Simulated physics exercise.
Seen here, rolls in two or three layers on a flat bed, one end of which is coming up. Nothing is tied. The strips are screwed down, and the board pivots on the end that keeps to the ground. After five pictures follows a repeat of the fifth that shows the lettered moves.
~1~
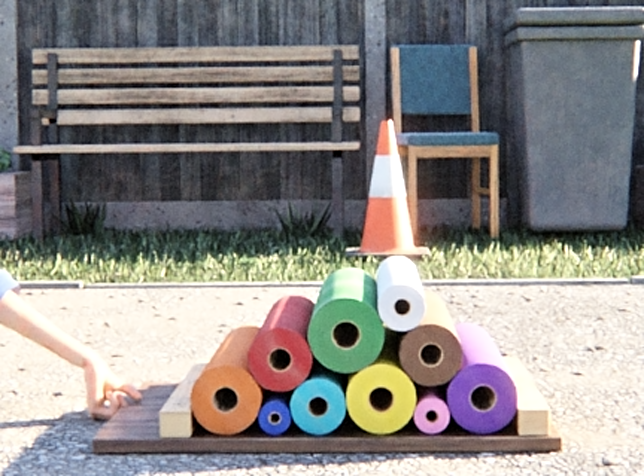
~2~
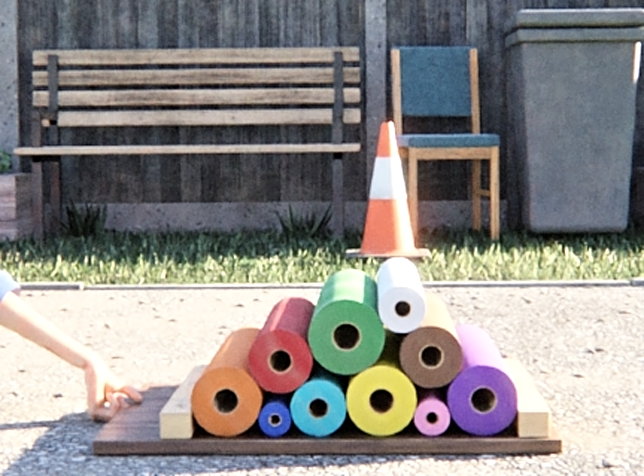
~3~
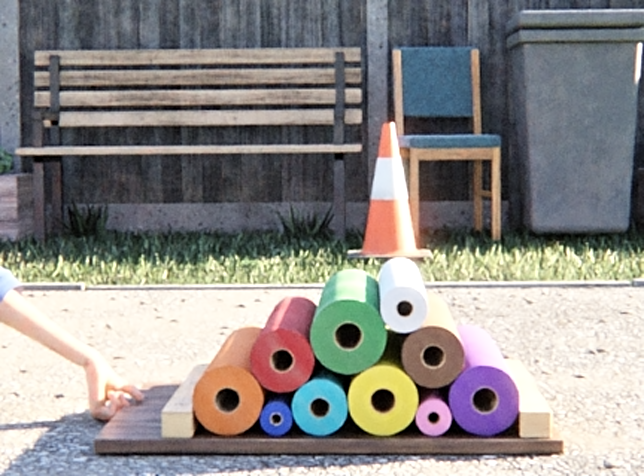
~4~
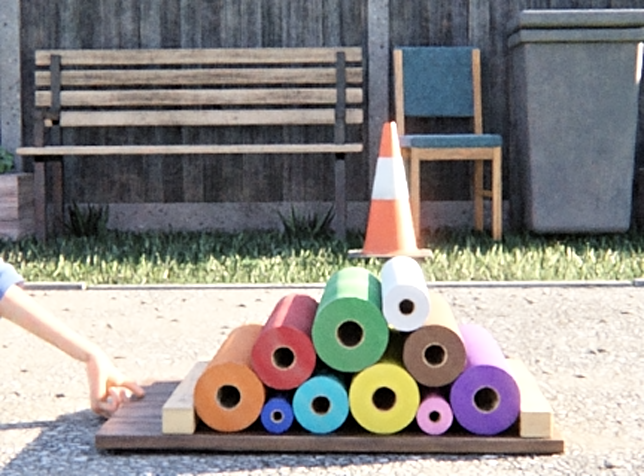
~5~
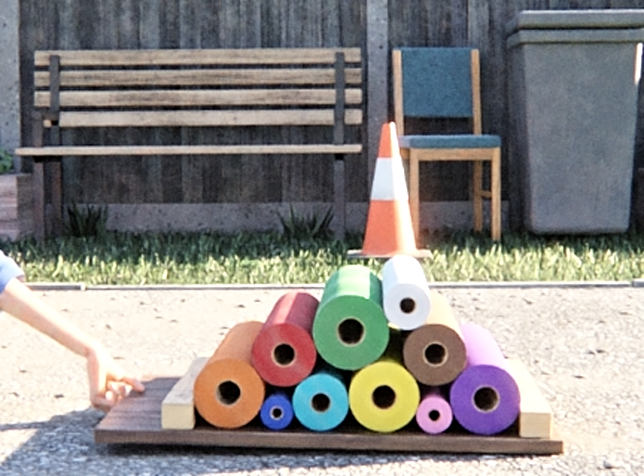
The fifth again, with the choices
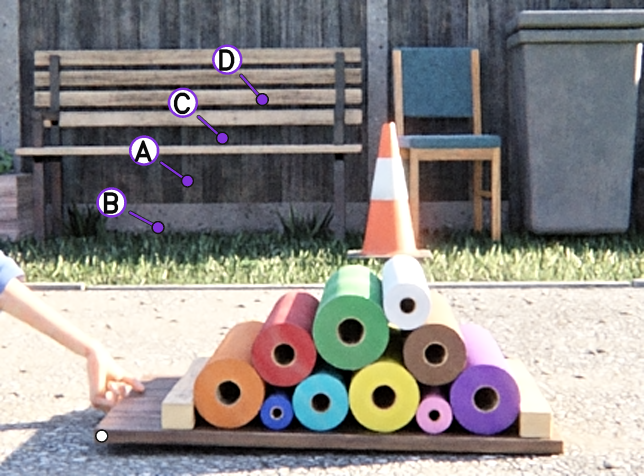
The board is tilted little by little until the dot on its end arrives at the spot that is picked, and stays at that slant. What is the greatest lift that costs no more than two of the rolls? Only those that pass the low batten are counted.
Raise it to A.
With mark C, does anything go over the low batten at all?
Yes.
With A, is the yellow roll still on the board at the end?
The yellow roll: Yes.
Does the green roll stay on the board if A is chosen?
Yes.
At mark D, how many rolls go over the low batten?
It comes to four.
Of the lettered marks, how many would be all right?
Two of the four.
On the marked copy, A at (188, 181); B at (158, 228); C at (222, 138); D at (262, 100); the white dot at (102, 436).
With A. Early on, board at 20°.
Further on, board at 36°.
At the end, board at 36°, one over the low batten (white).
As for the rest, B one over the low batten (white); C four over the low batten (red, brown, green, white); D four over the low batten (red, brown, green, white).
